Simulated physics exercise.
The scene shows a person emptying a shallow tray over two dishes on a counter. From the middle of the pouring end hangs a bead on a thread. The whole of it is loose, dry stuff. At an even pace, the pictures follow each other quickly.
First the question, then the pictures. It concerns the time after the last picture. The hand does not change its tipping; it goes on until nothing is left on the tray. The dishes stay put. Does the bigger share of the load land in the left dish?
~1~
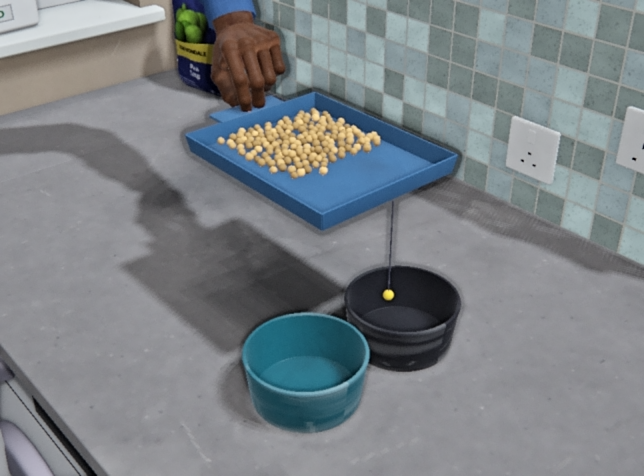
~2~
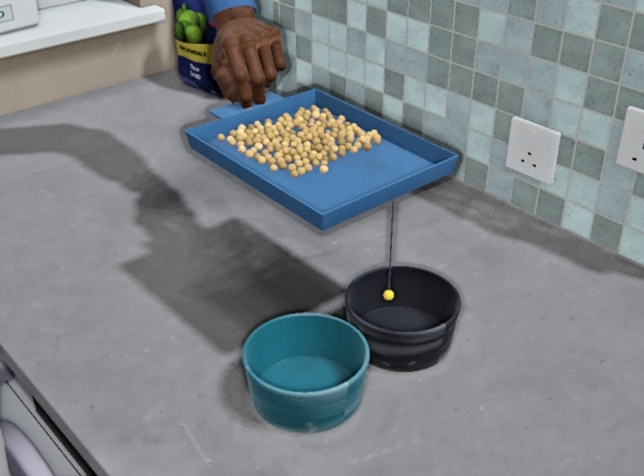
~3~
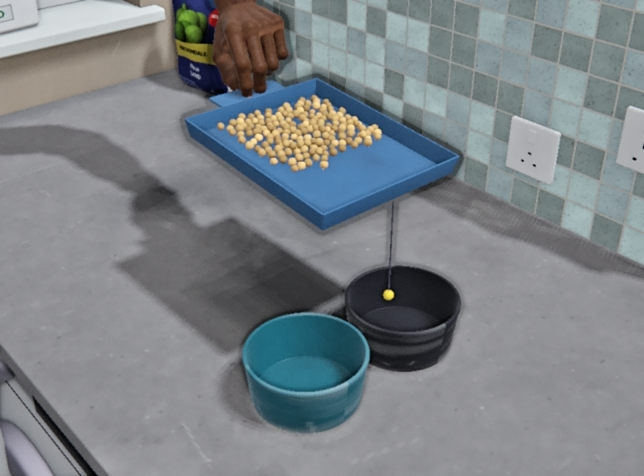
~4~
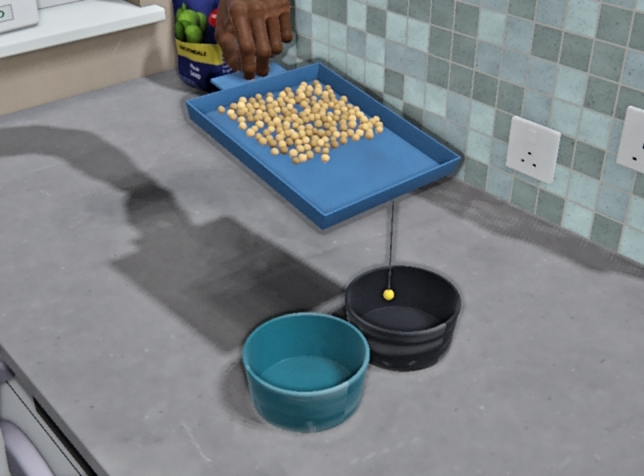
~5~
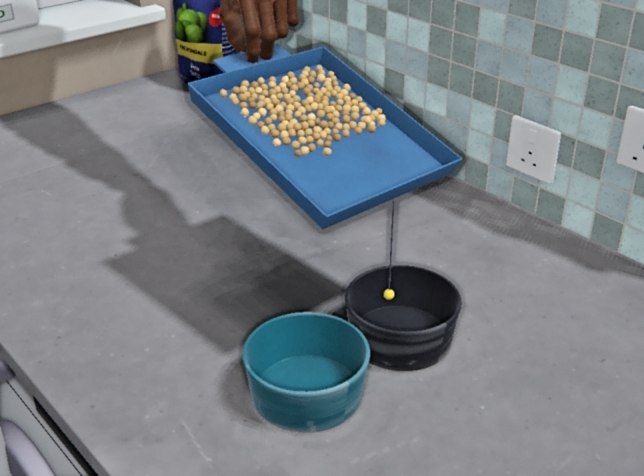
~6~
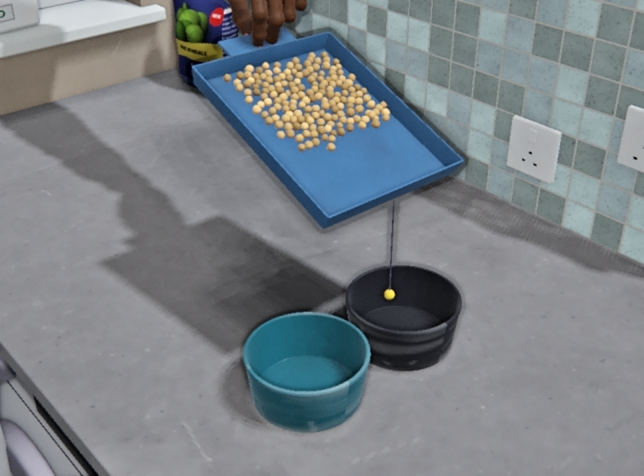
No.
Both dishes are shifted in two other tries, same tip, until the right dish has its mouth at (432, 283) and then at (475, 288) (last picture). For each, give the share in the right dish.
Near 30 % and 40 %.
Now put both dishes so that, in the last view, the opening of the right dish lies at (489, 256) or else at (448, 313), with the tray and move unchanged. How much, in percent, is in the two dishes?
Estimates in order: 40 percent, 90 percent.
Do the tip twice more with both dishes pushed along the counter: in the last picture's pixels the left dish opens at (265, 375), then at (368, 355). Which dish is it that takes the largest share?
Try 1: The right-side dish; try 2: The right-side dish.
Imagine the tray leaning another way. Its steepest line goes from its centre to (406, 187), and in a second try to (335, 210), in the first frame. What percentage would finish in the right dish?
In turn, 50 percent and then 0 percent.
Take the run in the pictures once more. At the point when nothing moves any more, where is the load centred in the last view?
(445, 370).
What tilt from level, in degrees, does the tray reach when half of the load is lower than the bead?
Near 120 degrees.
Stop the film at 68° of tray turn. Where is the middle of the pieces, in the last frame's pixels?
Somewhere near pixel (406, 182).
Just after the last frame, tray tipped steeply; the larger part on the tray; about a tenth in the air.
A moment on, tray tipped past a quarter turn; roughly two thirds on the tray; about a tenth in the right dish; roughly a quarter outside both; about a tenth in the air.
Further on, tray tipped past a quarter turn; just a few in the left dish; roughly a third in the right dish; roughly two thirds outside both.
When it is over, tray tipped past a quarter turn; just a few in the left dish; roughly a third in the right dish; roughly two thirds outside both.
